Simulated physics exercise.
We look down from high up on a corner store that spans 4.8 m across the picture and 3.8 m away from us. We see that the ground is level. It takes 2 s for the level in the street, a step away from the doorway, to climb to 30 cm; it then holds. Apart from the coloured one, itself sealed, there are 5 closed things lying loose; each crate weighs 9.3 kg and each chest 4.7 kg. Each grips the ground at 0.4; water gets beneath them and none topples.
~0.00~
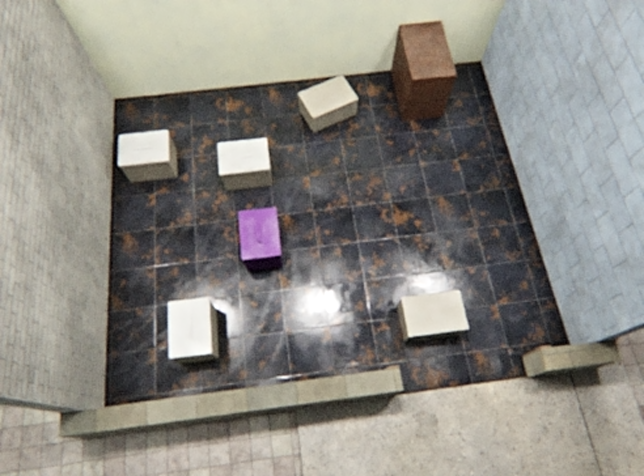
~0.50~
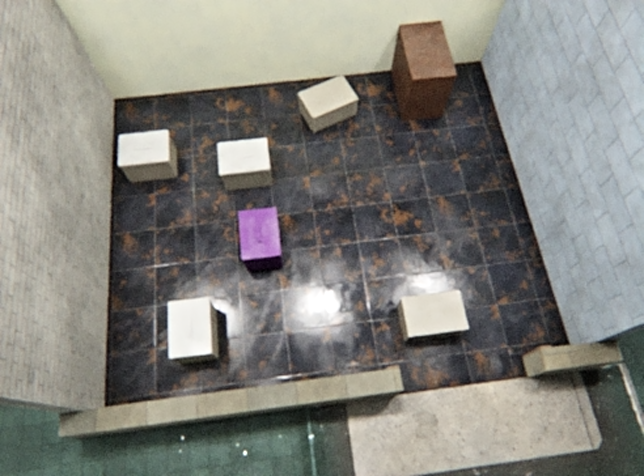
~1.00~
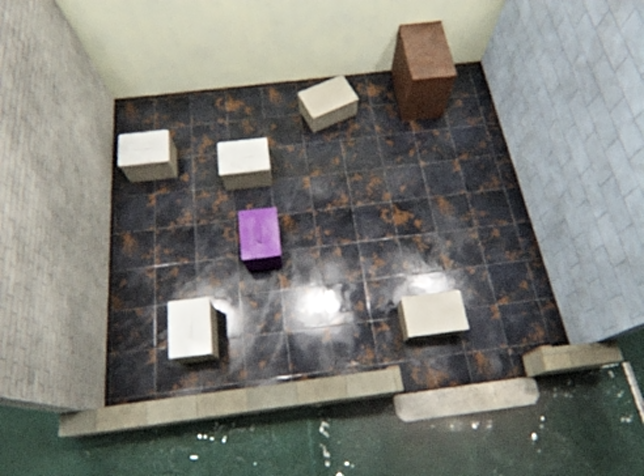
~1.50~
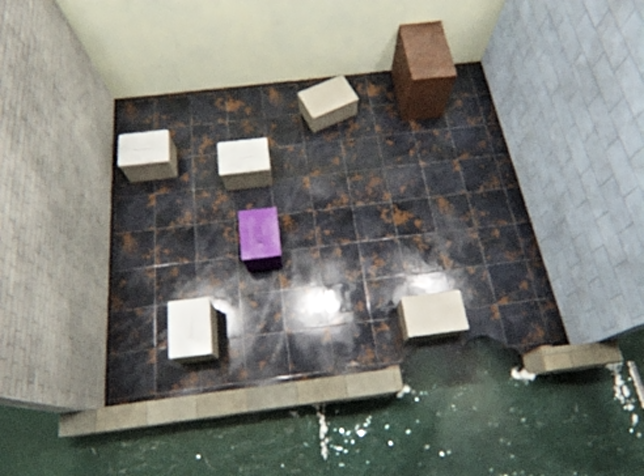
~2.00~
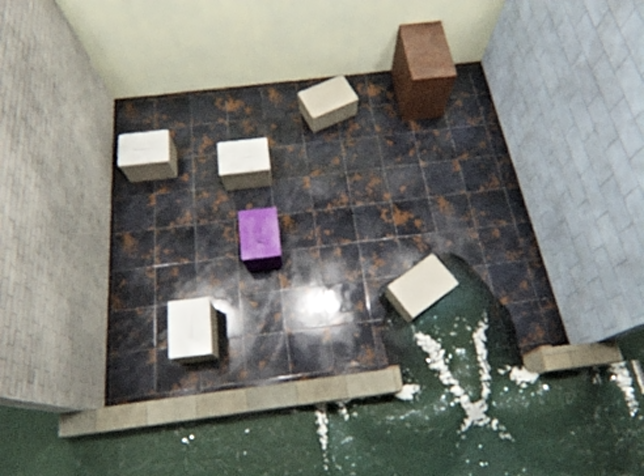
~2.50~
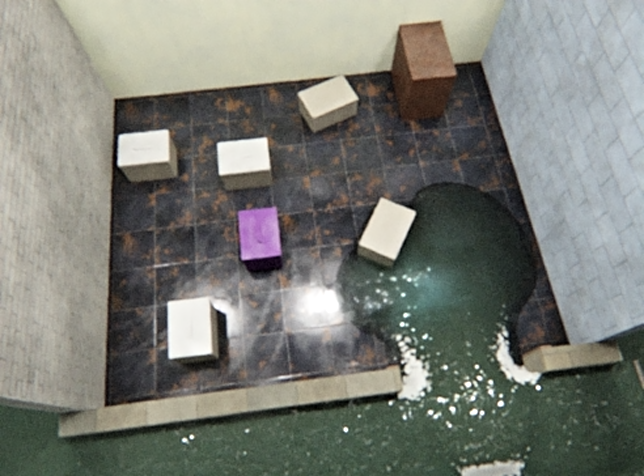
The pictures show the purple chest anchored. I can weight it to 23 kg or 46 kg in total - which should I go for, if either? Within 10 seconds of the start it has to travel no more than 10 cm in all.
23 kg will do.
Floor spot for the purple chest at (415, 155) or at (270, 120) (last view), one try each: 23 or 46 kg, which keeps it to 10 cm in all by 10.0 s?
First try none suffices, second try none suffices.
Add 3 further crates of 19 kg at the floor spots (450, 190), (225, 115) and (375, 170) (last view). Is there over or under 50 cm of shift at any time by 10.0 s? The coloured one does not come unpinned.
The first comes out above the threshold, the second above the threshold, the third above the threshold.
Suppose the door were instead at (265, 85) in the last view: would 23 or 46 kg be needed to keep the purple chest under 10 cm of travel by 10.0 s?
That way, neither mass suffices.
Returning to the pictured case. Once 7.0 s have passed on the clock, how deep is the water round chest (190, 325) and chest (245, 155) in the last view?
Depth approx. 1 cm / 6 cm.
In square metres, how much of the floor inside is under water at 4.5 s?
Somewhere about 13 m2, give or take.
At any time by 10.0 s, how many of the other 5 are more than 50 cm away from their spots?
5.
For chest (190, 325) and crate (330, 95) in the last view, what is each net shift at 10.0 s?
Shifts: 140 cm / 250 cm.
After 3.5 s the purple chest would be 0 cm from its start with 23 kg and 0 cm from its start with 46 kg; 3 cm of water round it then.
After 4.5 s the purple chest would be 0 cm from its start with 23 kg and 0 cm from its start with 46 kg; 3 cm of water round it then.
After 7.0 s the purple chest would be 0 cm from its start with 23 kg and 0 cm from its start with 46 kg; 4 cm of water round it then.
After 10.0 s the purple chest would be 0 cm from its start with 23 kg and 0 cm from its start with 46 kg; 7 cm of water round it then.
